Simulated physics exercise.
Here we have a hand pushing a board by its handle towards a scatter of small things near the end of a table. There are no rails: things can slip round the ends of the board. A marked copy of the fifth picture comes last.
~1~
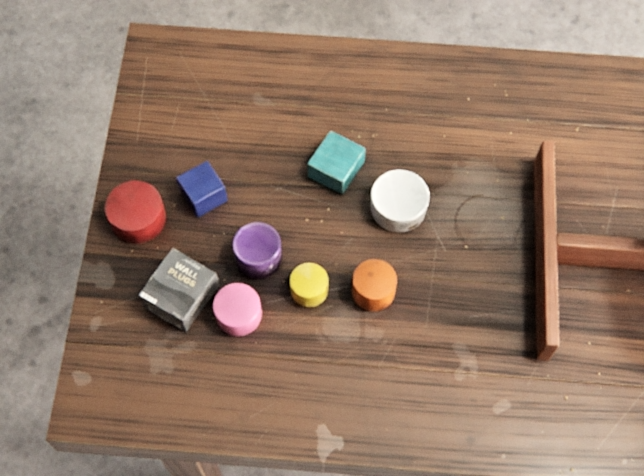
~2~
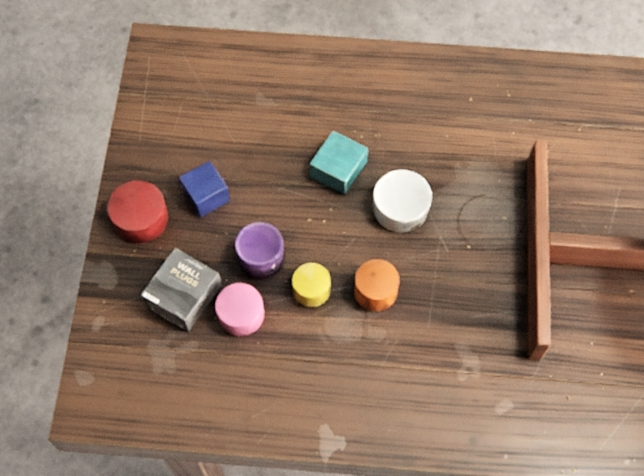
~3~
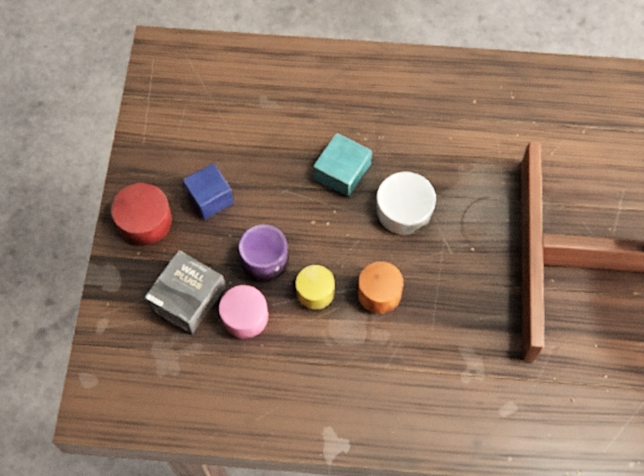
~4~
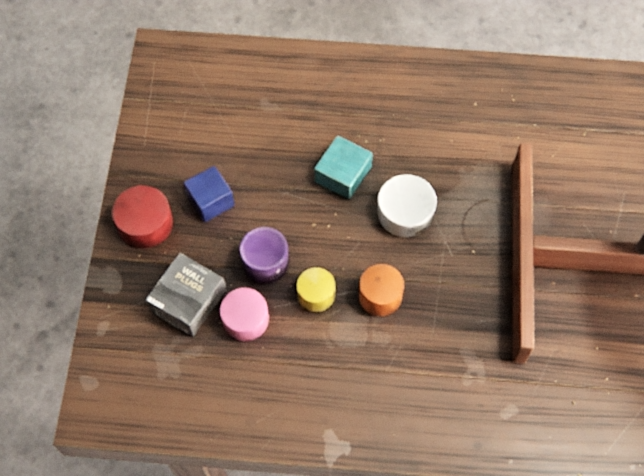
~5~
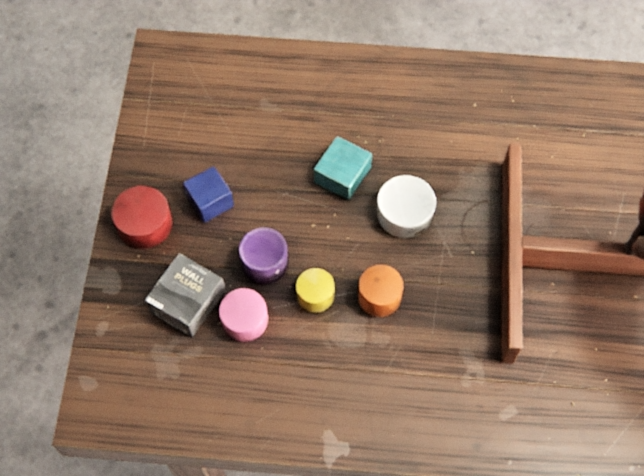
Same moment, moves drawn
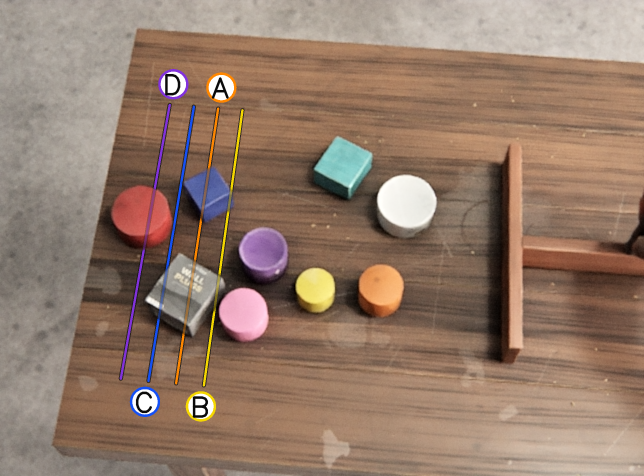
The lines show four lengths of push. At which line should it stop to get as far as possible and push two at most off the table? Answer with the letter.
The farthest such stop is C.
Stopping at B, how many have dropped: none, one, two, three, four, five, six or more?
The count is none.
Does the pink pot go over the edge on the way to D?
By then, no.
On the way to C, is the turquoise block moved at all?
Yes.
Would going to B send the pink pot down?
No.
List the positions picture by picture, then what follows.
In the first frame, purple jar (258, 251); orange tin (374, 286); blue block (203, 190).
In the second frame, board (543, 237); pink pot (240, 310).
In the third frame, board (536, 239); yellow tin (315, 287).
In the fourth frame, board (526, 241); grey box (187, 295).
In the fifth frame, board (516, 241); purple jar (264, 256); orange tin (381, 291); blue block (209, 195).
On the marked copy, A at (199, 237); B at (224, 239); C at (173, 235); D at (147, 233).
Following C. Soon after the start, board (391, 231); turquoise block (335, 165); orange tin (358, 290).
Later, board (268, 222); grey box (154, 295); blue block (186, 190).
In the end, board (173, 215); blue block (106, 167); red tin (101, 208); none fallen.
As for the rest, A is within the limit but short; B is within the limit but short; D drops four.
